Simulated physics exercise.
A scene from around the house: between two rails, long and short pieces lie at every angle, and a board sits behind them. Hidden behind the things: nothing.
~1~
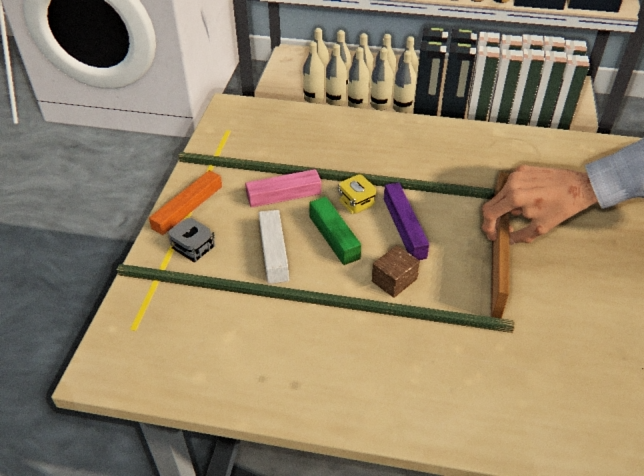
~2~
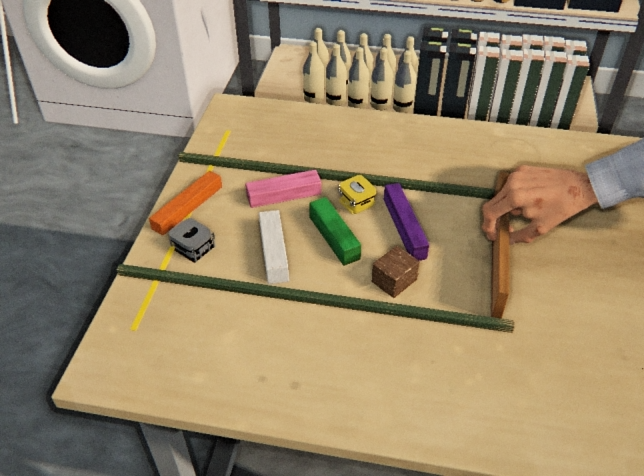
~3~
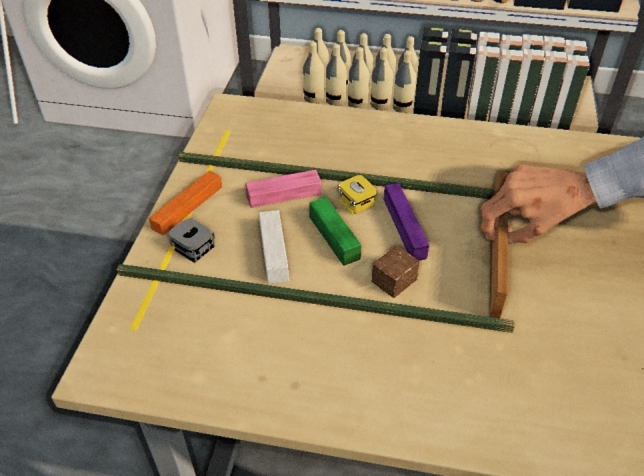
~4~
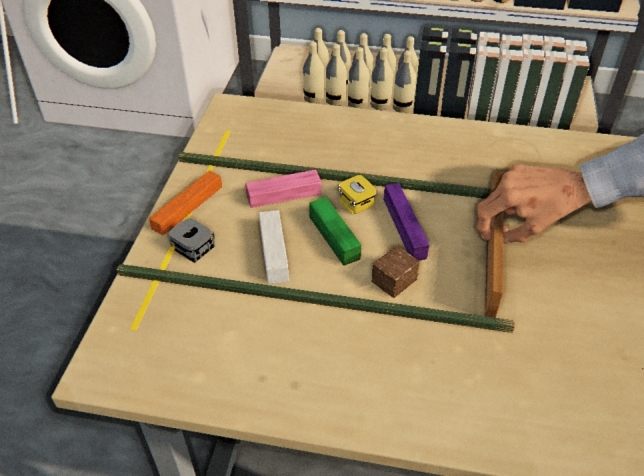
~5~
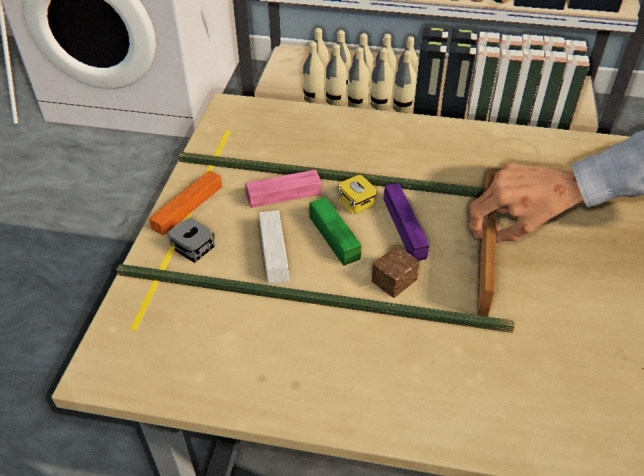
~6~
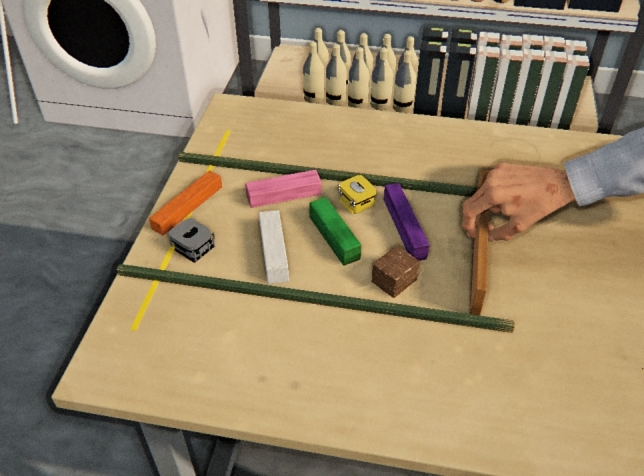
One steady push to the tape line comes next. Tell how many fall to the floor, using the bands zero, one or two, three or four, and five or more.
Three or four fall to the floor.
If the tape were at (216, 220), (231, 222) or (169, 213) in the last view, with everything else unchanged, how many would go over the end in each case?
Tallies in the order asked: 1, 0, 6.
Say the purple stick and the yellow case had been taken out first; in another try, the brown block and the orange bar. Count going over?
The count is 2 in the first case and 2 in the second.
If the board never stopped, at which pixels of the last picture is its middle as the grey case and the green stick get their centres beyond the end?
(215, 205) and (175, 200), roughly.
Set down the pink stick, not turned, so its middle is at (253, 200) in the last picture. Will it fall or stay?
Then it drops off.
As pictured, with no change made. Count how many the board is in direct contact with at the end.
All in all, 2.
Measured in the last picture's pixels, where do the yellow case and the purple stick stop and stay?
Middles: Around (171, 178) and around (187, 193).
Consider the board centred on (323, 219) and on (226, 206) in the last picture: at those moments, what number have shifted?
Counts: 6 and 8.
Soon after, none off yet; orange bar at rest near (187, 202); grey case at rest near (192, 240); pink stick moving near (281, 186).
At rest, the number that fall off is three or four; fallen, white bar, pink stick, grey case and orange bar.
